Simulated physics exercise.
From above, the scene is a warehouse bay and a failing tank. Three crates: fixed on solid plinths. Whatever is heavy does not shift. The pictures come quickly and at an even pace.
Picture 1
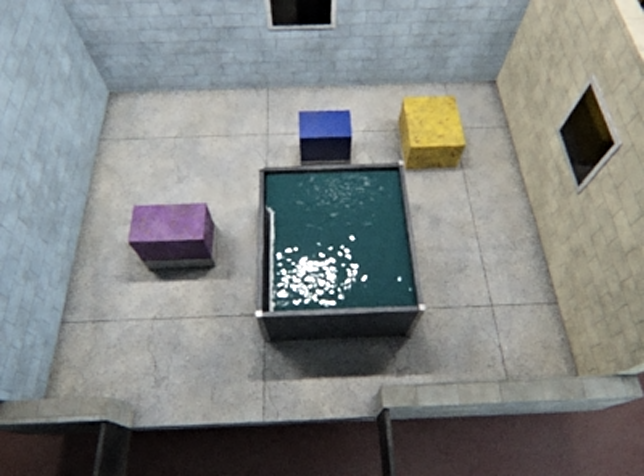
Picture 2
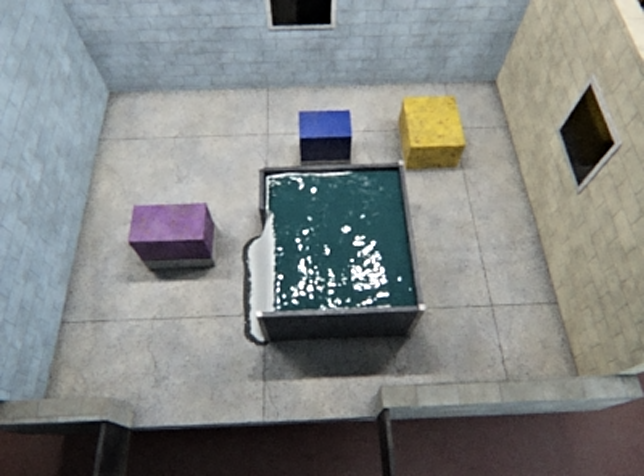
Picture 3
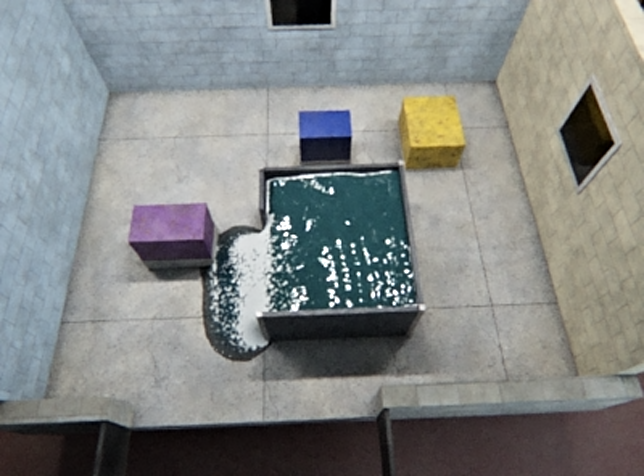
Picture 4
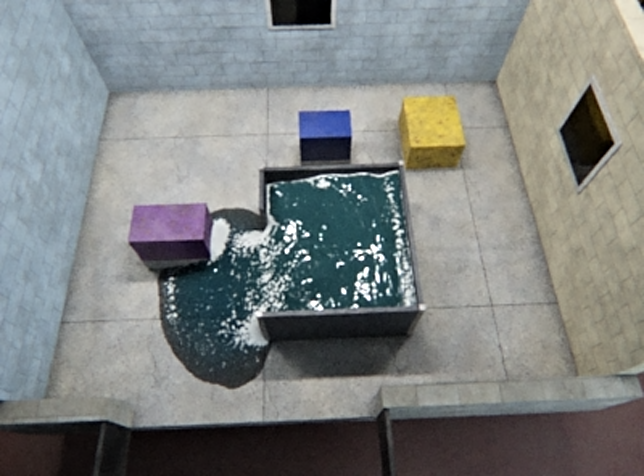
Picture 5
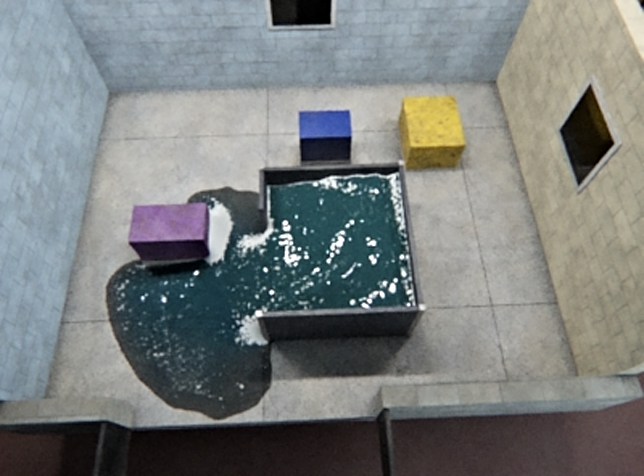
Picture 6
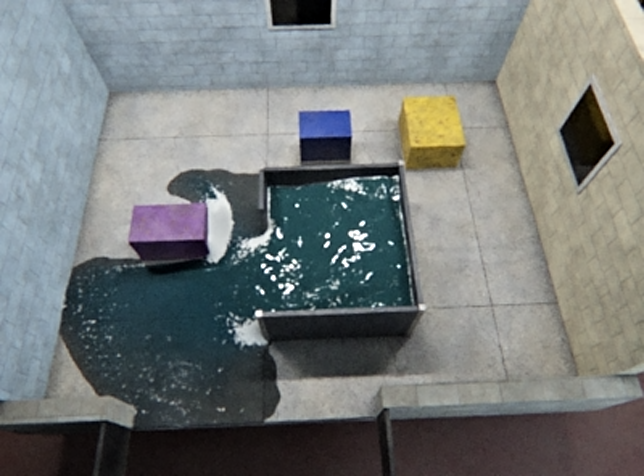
Dark green water pours from the tank's left side and spreads around the purple crate.
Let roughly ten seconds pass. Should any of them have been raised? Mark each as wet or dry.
Yellow crate: Wet; blue crate: Dry; purple crate: Wet.
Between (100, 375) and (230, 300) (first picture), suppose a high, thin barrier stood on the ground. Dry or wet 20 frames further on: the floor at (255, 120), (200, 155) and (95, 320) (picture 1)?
Taking the three spots in order: Soaked, soaked, soaked.
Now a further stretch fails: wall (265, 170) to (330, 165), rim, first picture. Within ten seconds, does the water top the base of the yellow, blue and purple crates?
Result - yellow crate gets flooded; blue crate gets flooded; purple crate is not reached.
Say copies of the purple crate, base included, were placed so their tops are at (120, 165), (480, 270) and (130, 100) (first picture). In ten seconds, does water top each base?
In turn: Gets wet, keeps dry, escapes it.
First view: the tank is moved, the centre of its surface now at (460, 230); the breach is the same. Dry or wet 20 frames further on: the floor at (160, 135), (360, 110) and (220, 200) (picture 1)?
As listed: Covered, free of water, covered.
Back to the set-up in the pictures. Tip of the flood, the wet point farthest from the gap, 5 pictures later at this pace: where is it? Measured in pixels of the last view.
Around (152, 101).
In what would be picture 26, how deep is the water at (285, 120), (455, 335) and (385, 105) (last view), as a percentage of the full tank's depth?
Going in order, that's 2, 0 and 2 %.
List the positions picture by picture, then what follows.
In the first picture, still water in the tank at (336, 236).
In the second picture, the front is at (257, 242), out from the gap at (268, 280).
In the third picture, the front is at (224, 239), out from the gap at (268, 280).
In the fourth picture, water pours out at (269, 281) and has run to (164, 280).
In the fifth picture, water pours out at (269, 282) and has run to (115, 282).
In the sixth picture, water pours out at (269, 281) and has run to (62, 323).
A moment on, water covers 40 % of the floor; the yellow crate not reached, the blue crate water round its plinth, the purple crate water round its plinth.
Next, water covers 50 % of the floor; the yellow crate not reached, the blue crate water round its plinth, the purple crate water round its plinth.
Then, water covers 55 % of the floor; the yellow crate water round its plinth, the blue crate water round its plinth, the purple crate water round its plinth.
Later, water covers 75 % of the floor; the yellow crate water round its plinth, the blue crate water round its plinth, the purple crate water round its plinth.
In the end, water covers 95 % of the floor; the yellow crate was topped, the blue crate stayed above the water, the purple crate was topped.
